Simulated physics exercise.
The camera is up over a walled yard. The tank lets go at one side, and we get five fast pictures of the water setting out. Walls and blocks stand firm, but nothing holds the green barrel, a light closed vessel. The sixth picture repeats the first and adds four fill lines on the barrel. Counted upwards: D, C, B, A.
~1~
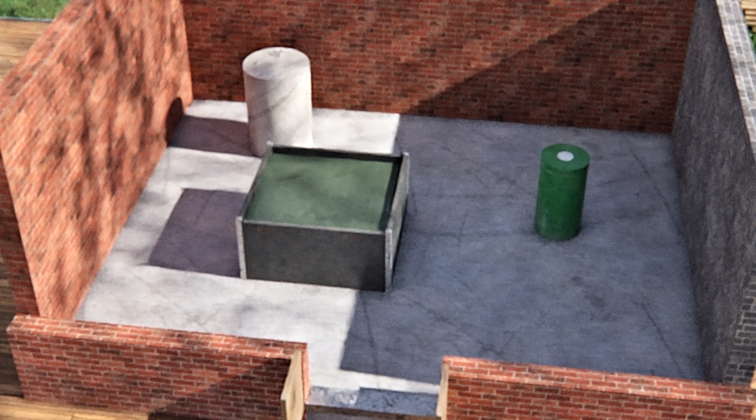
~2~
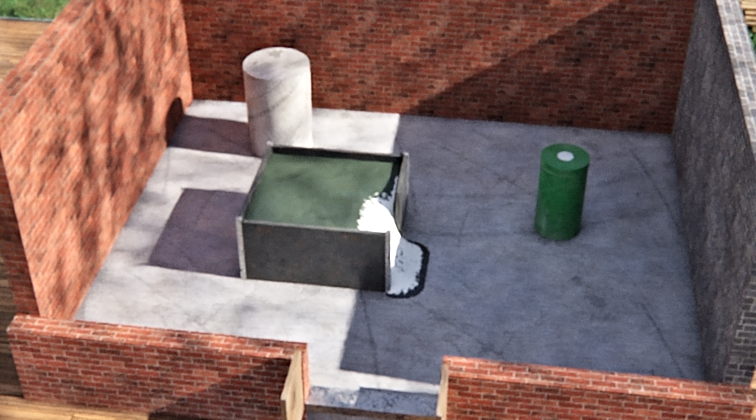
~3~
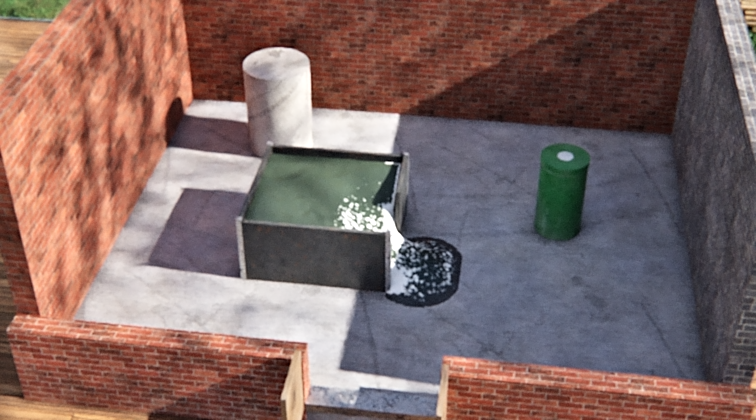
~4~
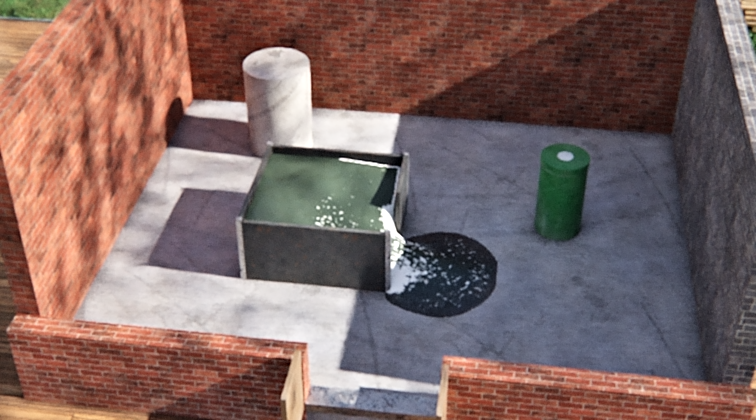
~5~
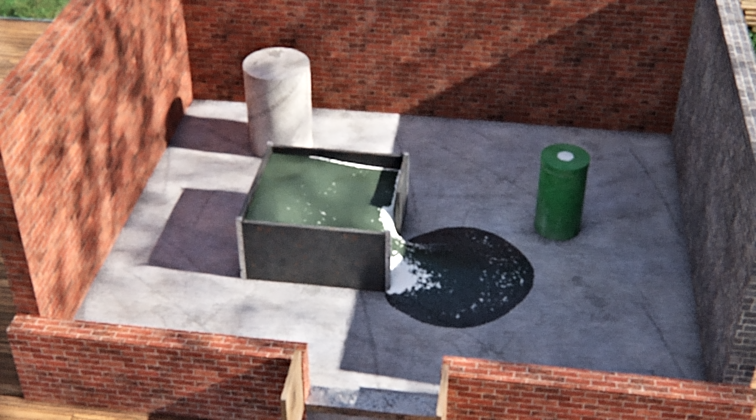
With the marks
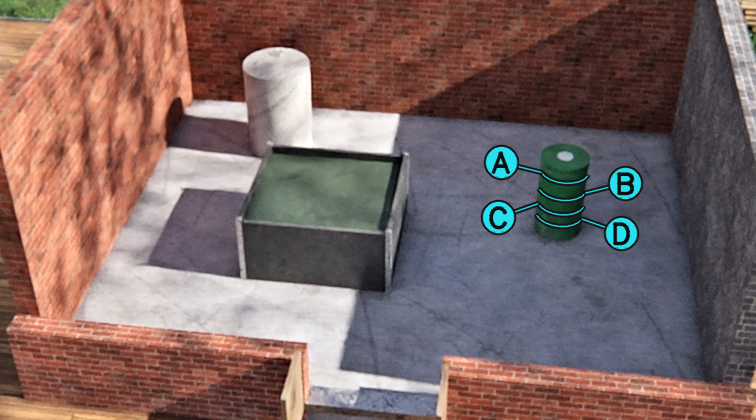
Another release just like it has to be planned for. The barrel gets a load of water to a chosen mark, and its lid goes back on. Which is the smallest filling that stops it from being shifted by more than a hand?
Go for D.
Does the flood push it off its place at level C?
No, not at all.
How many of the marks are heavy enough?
All four.
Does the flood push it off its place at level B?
No, that is safe.
In cyan, A at (564, 183); B at (562, 200); C at (560, 214); D at (559, 226); from the bottom up D, C, B, A.
With A, it does not move.
With B, it does not move.
With C, it does not move.
With D, it does not move.
